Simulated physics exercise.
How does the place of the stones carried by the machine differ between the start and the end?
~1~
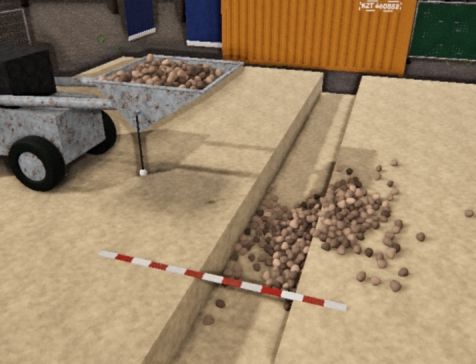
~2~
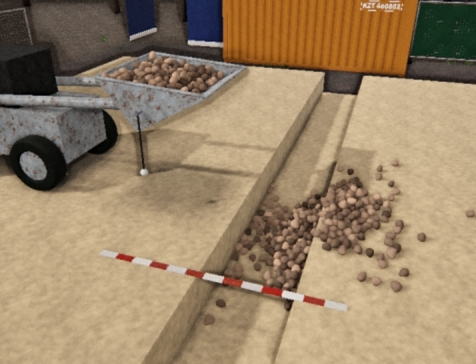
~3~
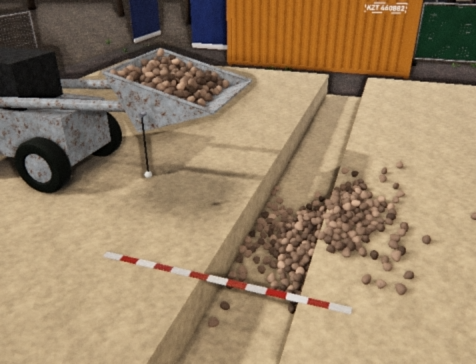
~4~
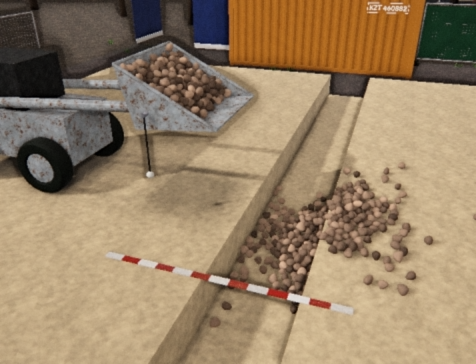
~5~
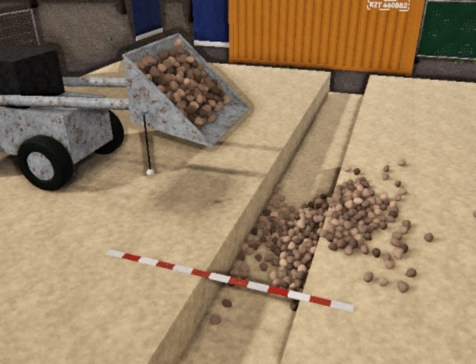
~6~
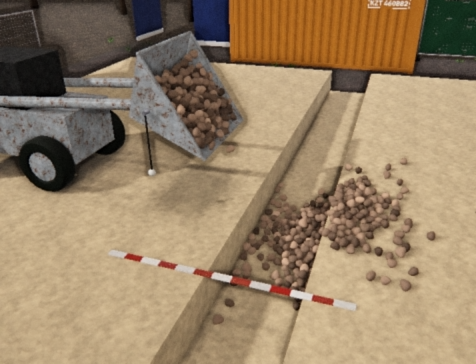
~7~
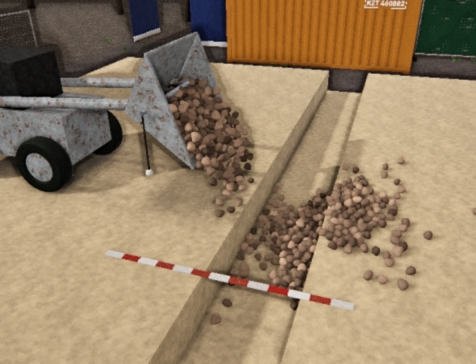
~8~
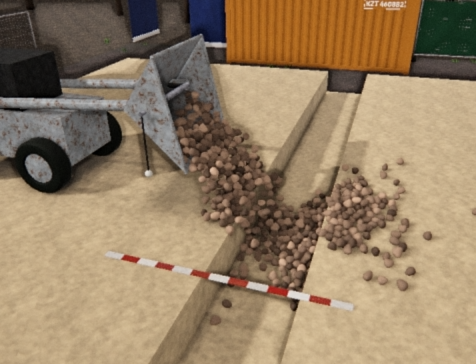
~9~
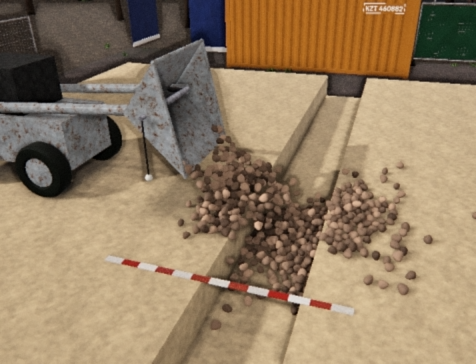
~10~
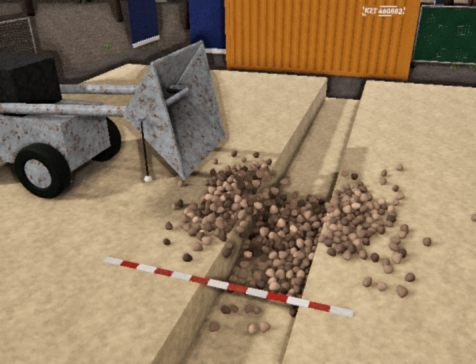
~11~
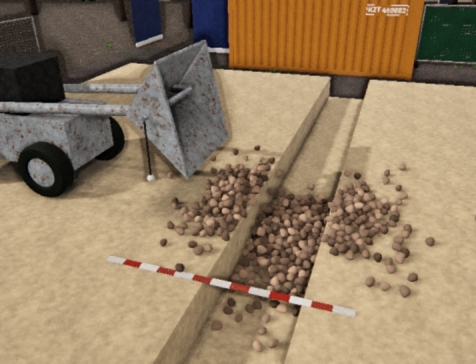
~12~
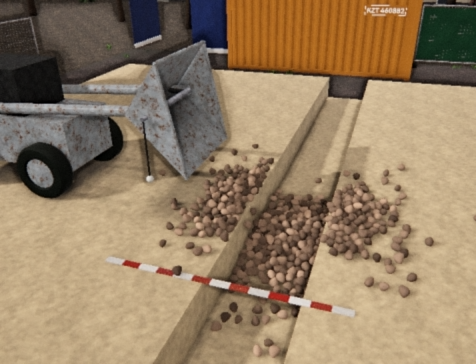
At the start they lie heaped in the grey skip at the upper left. At the end they are lower and further right, spread over the near ground and down in the trench.
